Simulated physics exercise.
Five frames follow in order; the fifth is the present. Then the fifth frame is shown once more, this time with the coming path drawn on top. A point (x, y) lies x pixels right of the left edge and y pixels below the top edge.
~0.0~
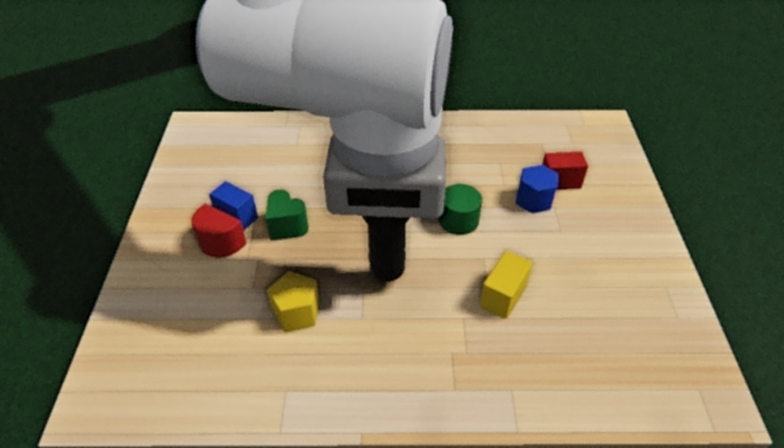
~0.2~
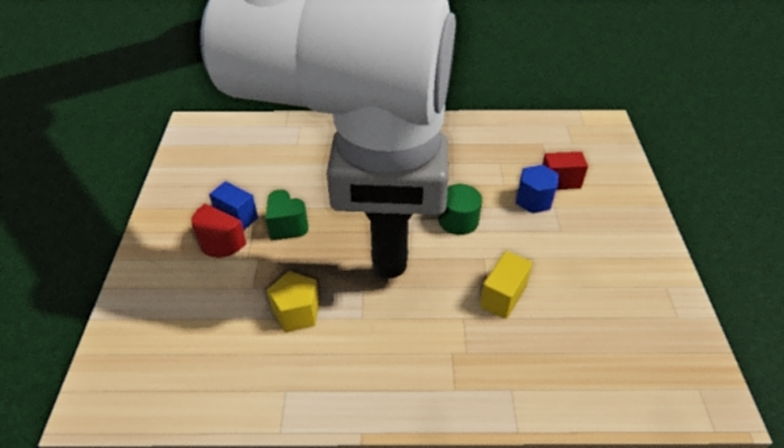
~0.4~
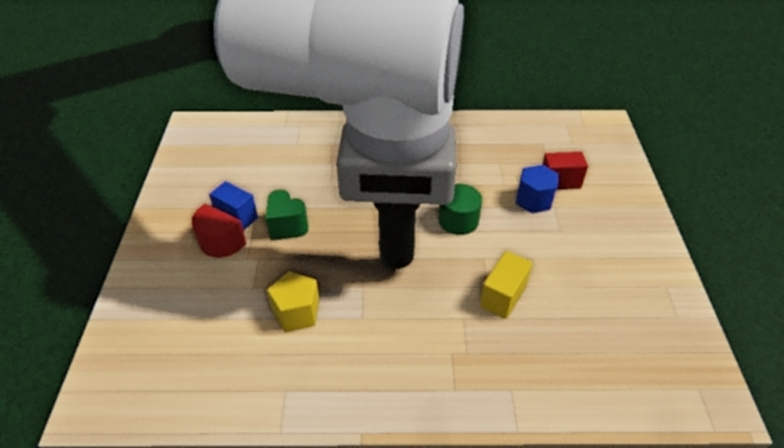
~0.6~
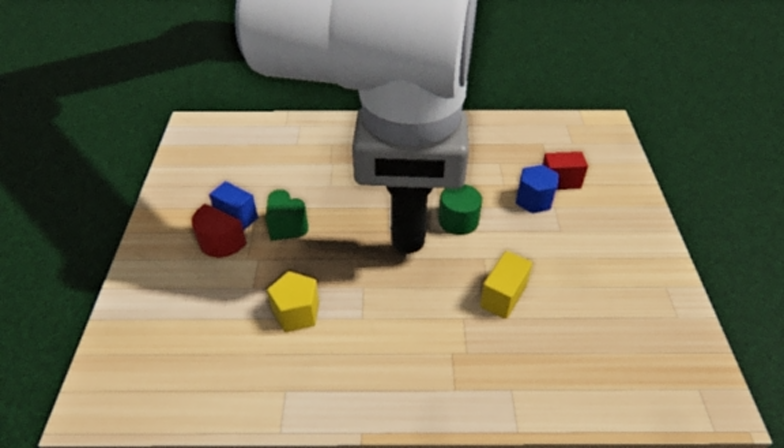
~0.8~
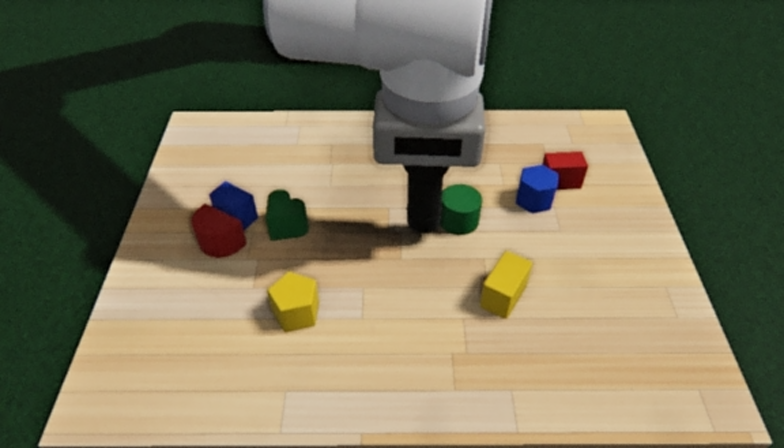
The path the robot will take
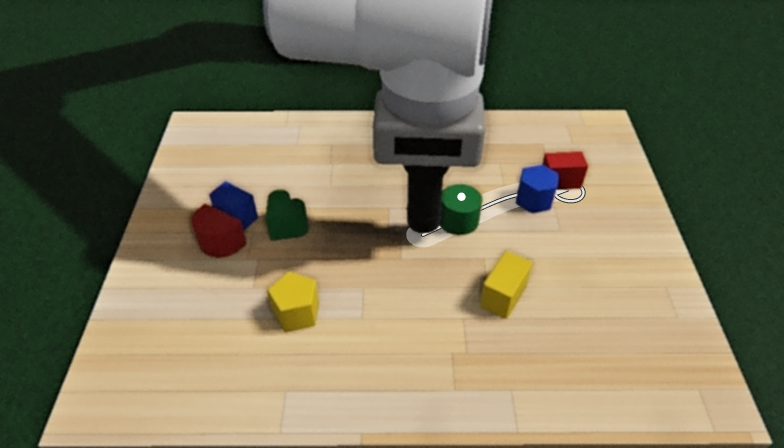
A grey and white robot arm with a black rod moves slowly away and slightly right across a wooden board, nearing the green cylinder, while the scattered red, blue, green and yellow blocks stay still.
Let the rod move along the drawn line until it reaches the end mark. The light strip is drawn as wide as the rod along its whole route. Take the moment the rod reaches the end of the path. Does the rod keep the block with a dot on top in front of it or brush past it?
It holds its place in front.
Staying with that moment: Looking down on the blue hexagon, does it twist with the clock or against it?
Watching from overhead, you'd notice the blue hexagon rotating clockwise.
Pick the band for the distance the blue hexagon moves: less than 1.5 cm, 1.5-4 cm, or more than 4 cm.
Beyond 4 cm.
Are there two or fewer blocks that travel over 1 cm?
My answer is no.
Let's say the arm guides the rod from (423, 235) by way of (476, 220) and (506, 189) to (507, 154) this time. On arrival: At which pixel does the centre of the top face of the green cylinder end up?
Just about (543, 125).
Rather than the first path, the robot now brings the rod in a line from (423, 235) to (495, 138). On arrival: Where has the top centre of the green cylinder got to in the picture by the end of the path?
I'd expect the centre of its top face to be at (492, 181).
The line goes from (423, 235) over (470, 214) and (516, 195) to (568, 190); the dot is on the green cylinder.
On the path given first. One third of the way, rod (472, 201); green cylinder (506, 180); blue hexagon (546, 176); red oblong block (570, 157).
Two thirds of the way, rod (519, 182); green cylinder (558, 174); blue hexagon (599, 180), turned 15° anticlockwise; red oblong block (591, 151), turned 55° anticlockwise.
At the end, rod (572, 178); green cylinder (612, 173); blue hexagon (649, 190), turned 30° clockwise; red oblong block (601, 146), turned 80° anticlockwise.
